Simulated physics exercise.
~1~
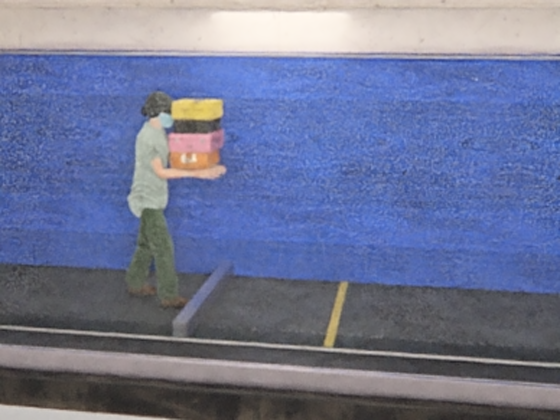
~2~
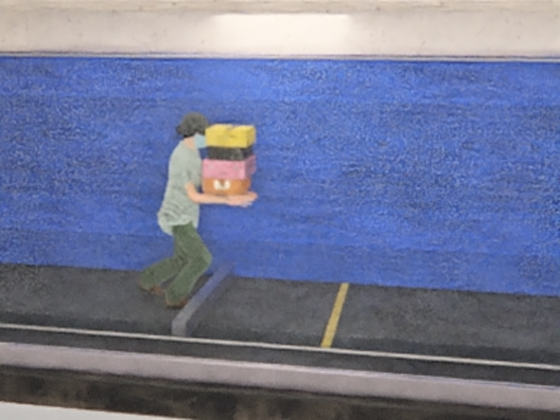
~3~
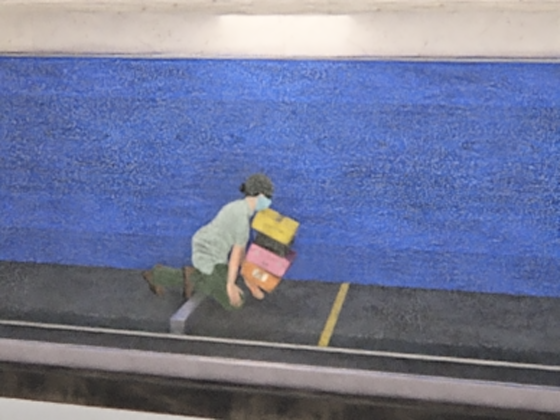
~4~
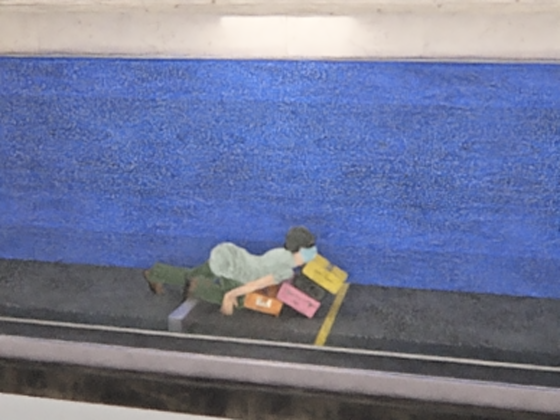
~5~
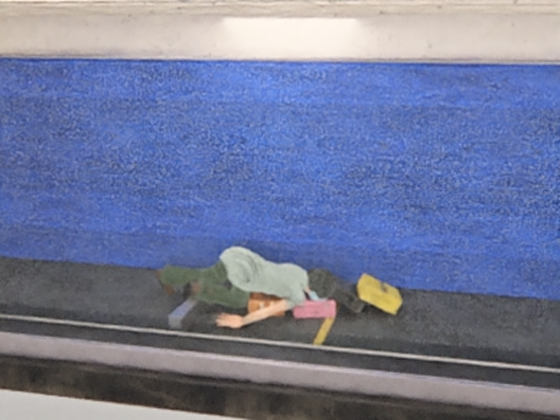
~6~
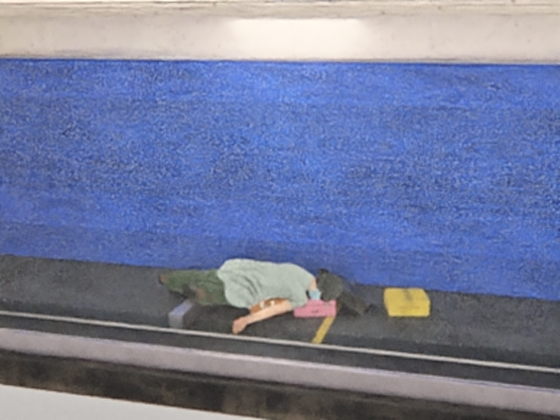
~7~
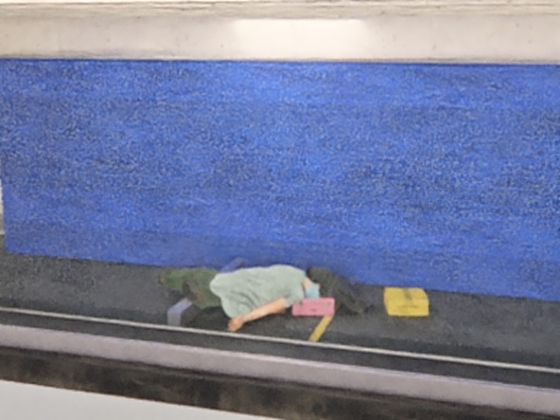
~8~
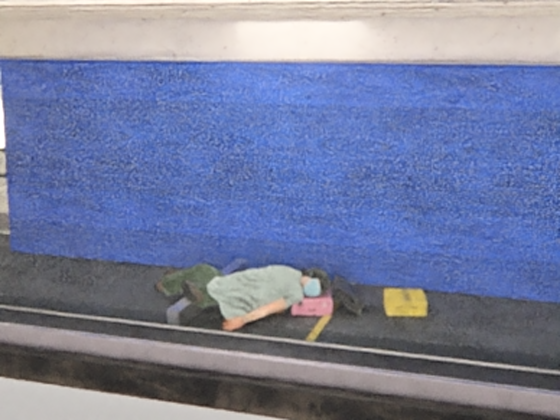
On a dark floor before a blue wall, a masked person carrying a stack of coloured boxes pitches forward to the right and falls flat, spilling them; the yellow and black boxes end beyond the yellow line, while the person's head and the pink box rest short of it.
